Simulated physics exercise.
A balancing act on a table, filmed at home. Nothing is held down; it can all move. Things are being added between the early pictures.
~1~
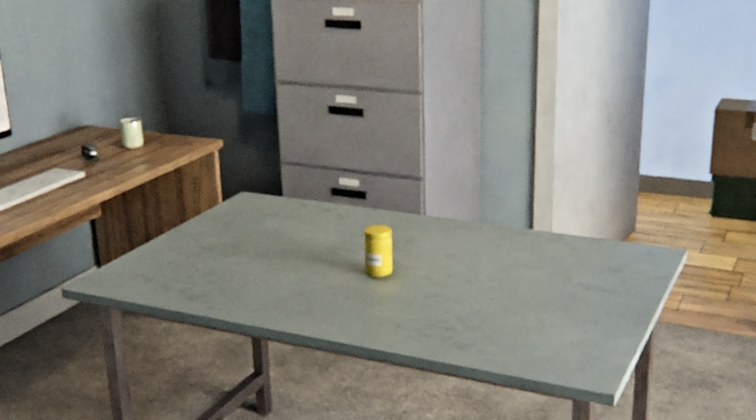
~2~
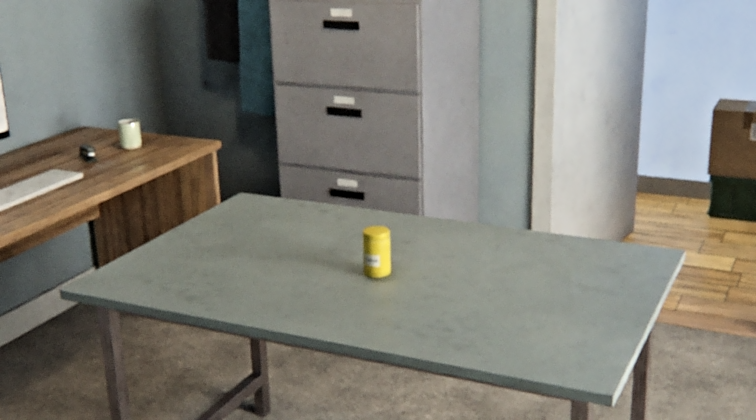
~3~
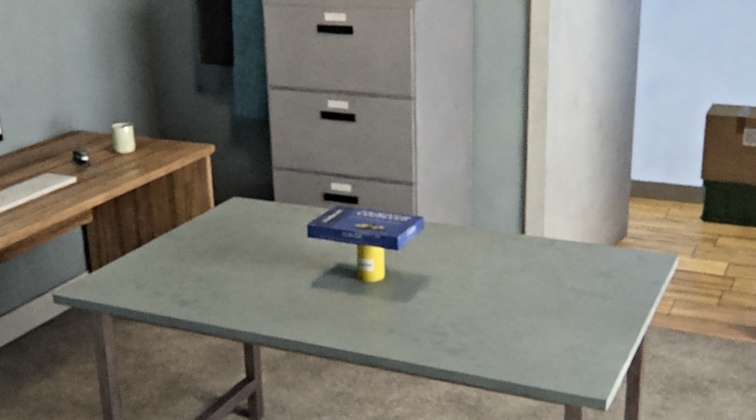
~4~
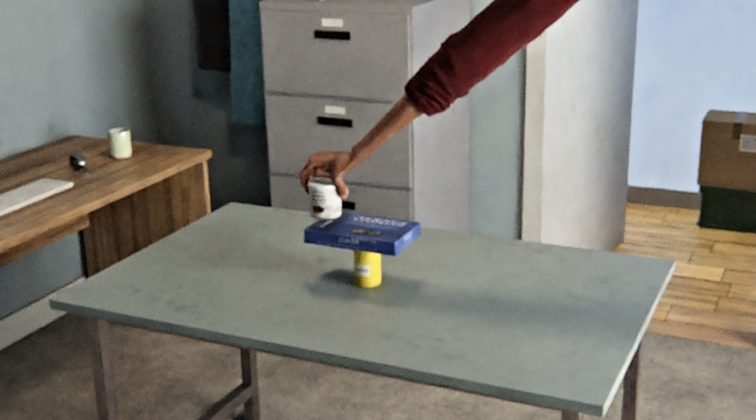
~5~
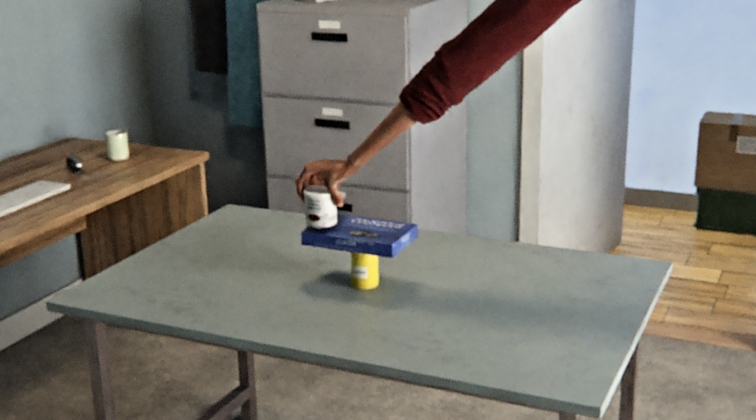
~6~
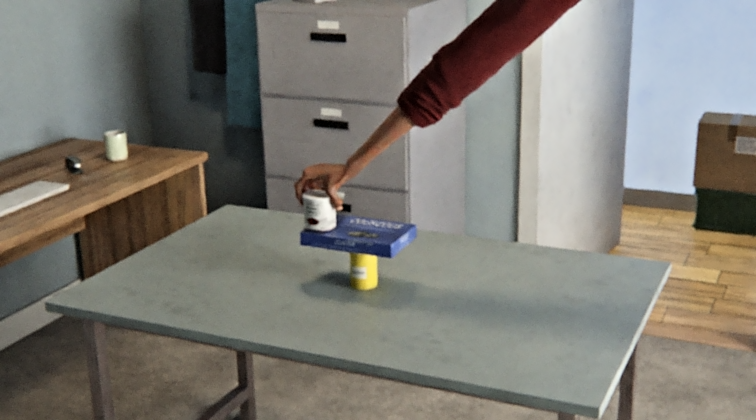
An arm in a dark red sleeve lowered a white tin onto the left side of a blue packet, which had appeared flat on top of a yellow tin standing alone on the table.
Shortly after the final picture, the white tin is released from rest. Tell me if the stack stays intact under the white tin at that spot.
No, nice try - it doesn't all stay together, though.
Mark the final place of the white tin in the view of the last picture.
Around (286, 262).
Then, 0.50 s after the last picture, white tin now fallen; blue packet tipped 72° from how it was.
Then, 0.90 s after the last picture, blue packet upside down.
Then, 1.40 s after the last picture, blue packet now fallen.
At rest, fallen, white tin and blue packet; yellow jar in place. Seen from the same camera at the end, white tin near (287, 262). The stack loses its balance.
